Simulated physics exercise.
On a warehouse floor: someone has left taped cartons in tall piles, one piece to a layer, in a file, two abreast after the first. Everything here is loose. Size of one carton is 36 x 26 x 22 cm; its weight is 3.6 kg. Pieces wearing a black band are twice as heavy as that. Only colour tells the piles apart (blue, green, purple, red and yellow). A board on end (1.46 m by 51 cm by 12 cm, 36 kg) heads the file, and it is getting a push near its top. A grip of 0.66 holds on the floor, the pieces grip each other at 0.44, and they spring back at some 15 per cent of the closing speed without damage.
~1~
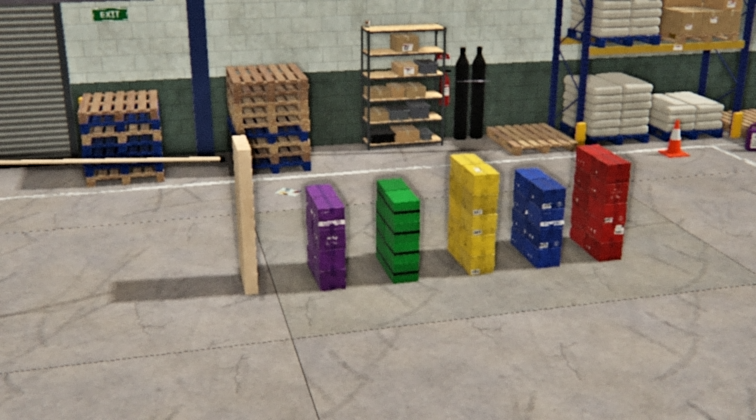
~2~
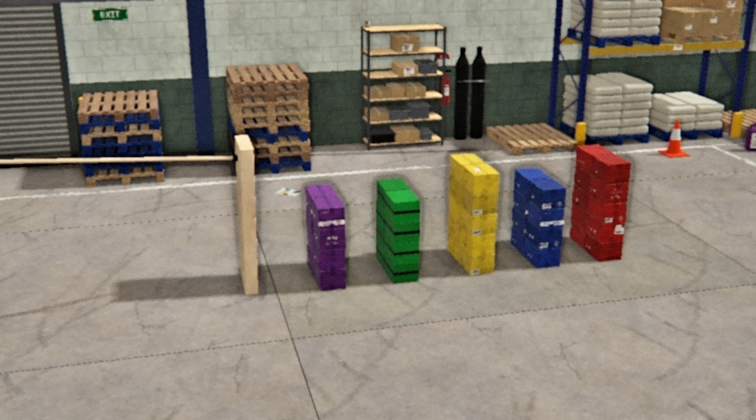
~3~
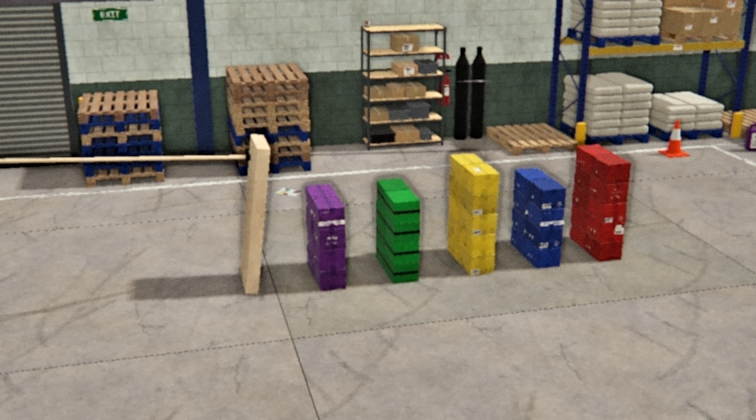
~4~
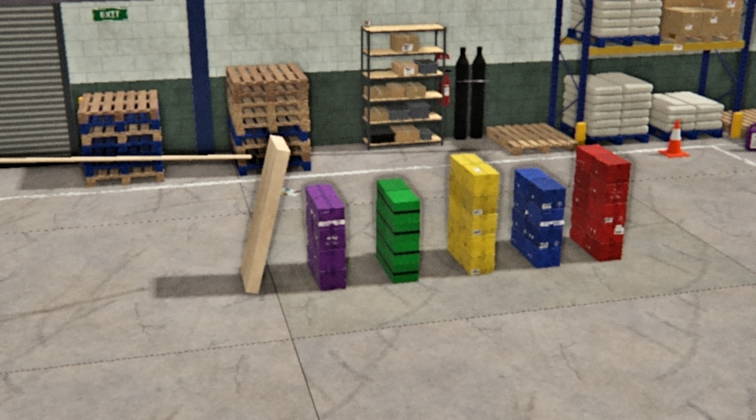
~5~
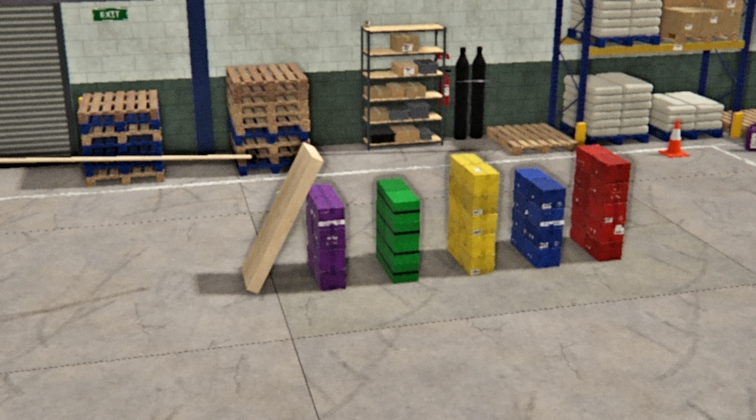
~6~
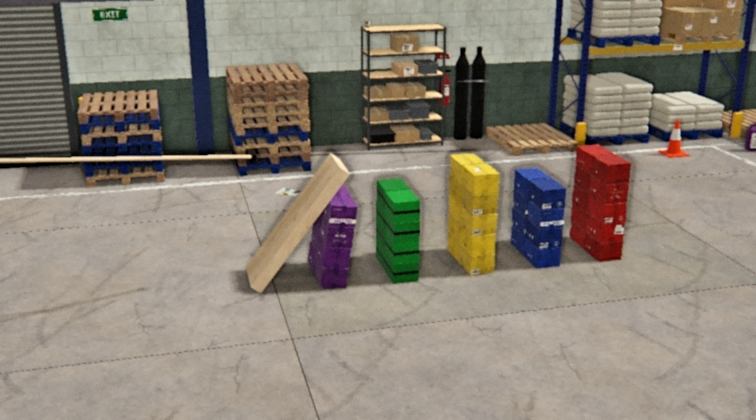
A tall wooden board standing on a warehouse floor was pushed near its top by a long pole, tilted right, and leaned into the purple stack, nudging it slightly, while the other coloured stacks stayed still.
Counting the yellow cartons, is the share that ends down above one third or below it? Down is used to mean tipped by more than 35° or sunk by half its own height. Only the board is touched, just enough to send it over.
The share is above one third.
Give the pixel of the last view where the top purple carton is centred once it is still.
Near (426, 238).
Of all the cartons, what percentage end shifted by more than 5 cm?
Share: 100 in a hundred.
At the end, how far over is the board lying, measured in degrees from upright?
70°, roughly.
Then, 0.66 s past the last view, board 60° from upright; none of the 10 yellow cartons down (9 of 44 in all colours); top yellow carton unmoved; top green carton 60° from how it stood, 11 cm lower.
Then, 1.76 s past the last view, board 69° from upright; 8 of the 10 yellow cartons down (24 of 44 in all colours); top yellow carton 18° from how it stood, 13 cm lower; top purple carton 54° from how it stood, 37 cm lower.
Then, 3.20 s past the last view, board 69° from upright; 9 of the 10 yellow cartons down (38 of 44 in all colours); top yellow carton 45° from how it stood, 48 cm lower; top red carton upside down.
In the end, board 69° from upright; 9 of the 10 yellow cartons down (43 of 44 in all colours); top yellow carton 45° from how it stood, 48 cm lower; top red carton upside down. That is 90 per cent. From the last view, middles, top yellow carton near (580, 215), top red carton near (742, 234).
